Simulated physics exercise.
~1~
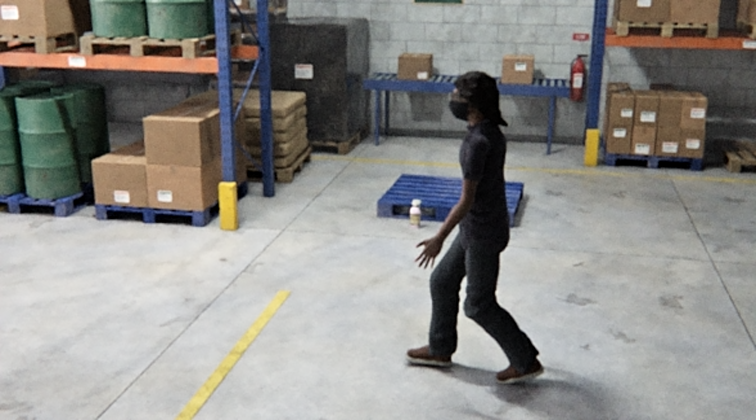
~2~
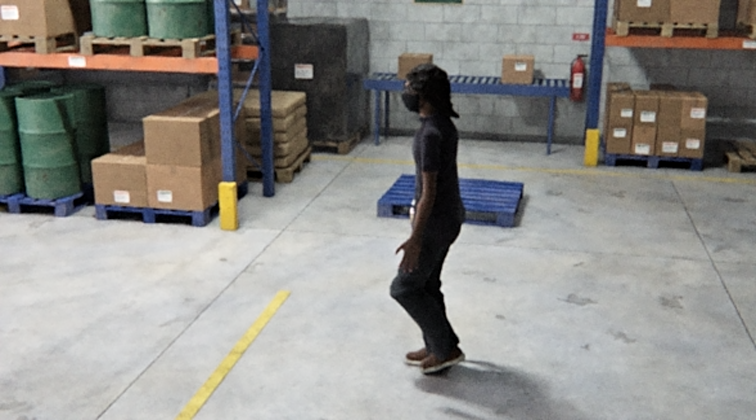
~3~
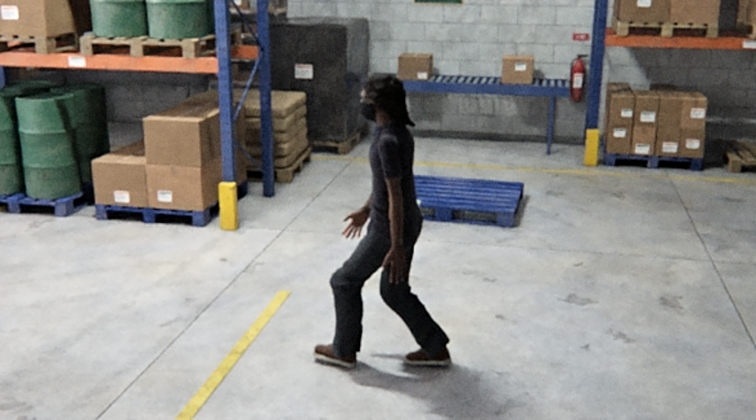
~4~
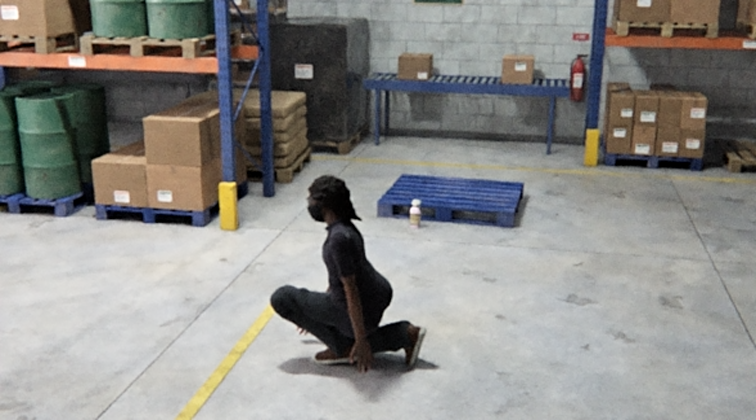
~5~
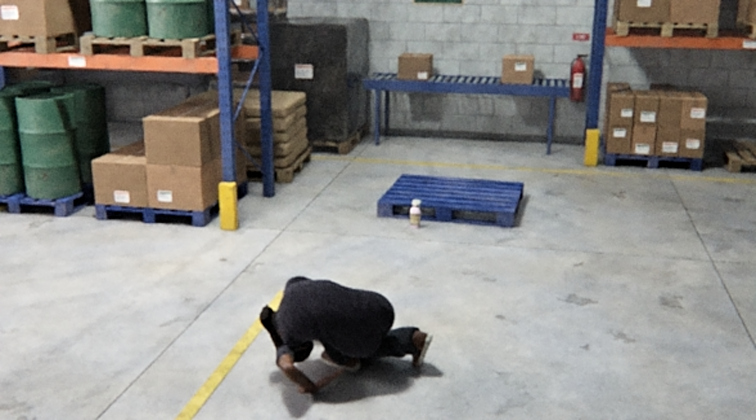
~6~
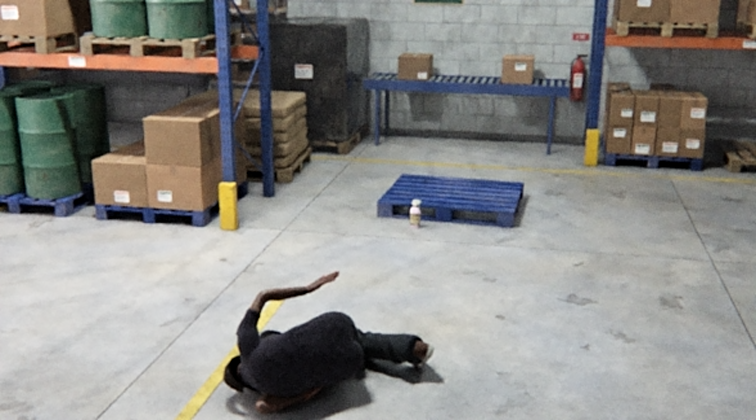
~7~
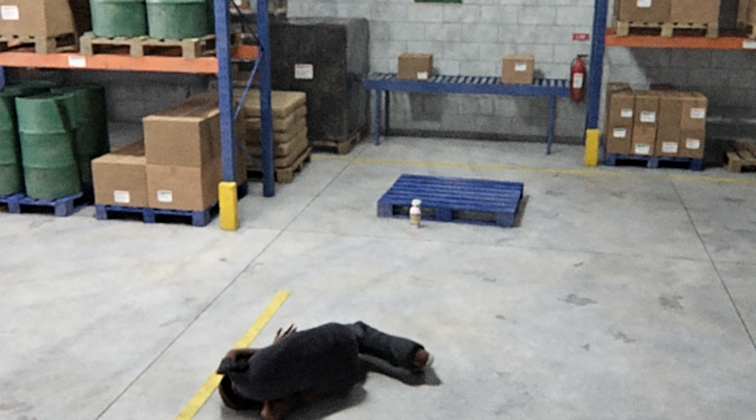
In a warehouse with shelves, boxes and a blue pallet, a masked person in dark clothes walked left toward a yellow floor line, sank into a crouch, folded forward and rolled down with an arm raised, ending curled on the floor by the line.
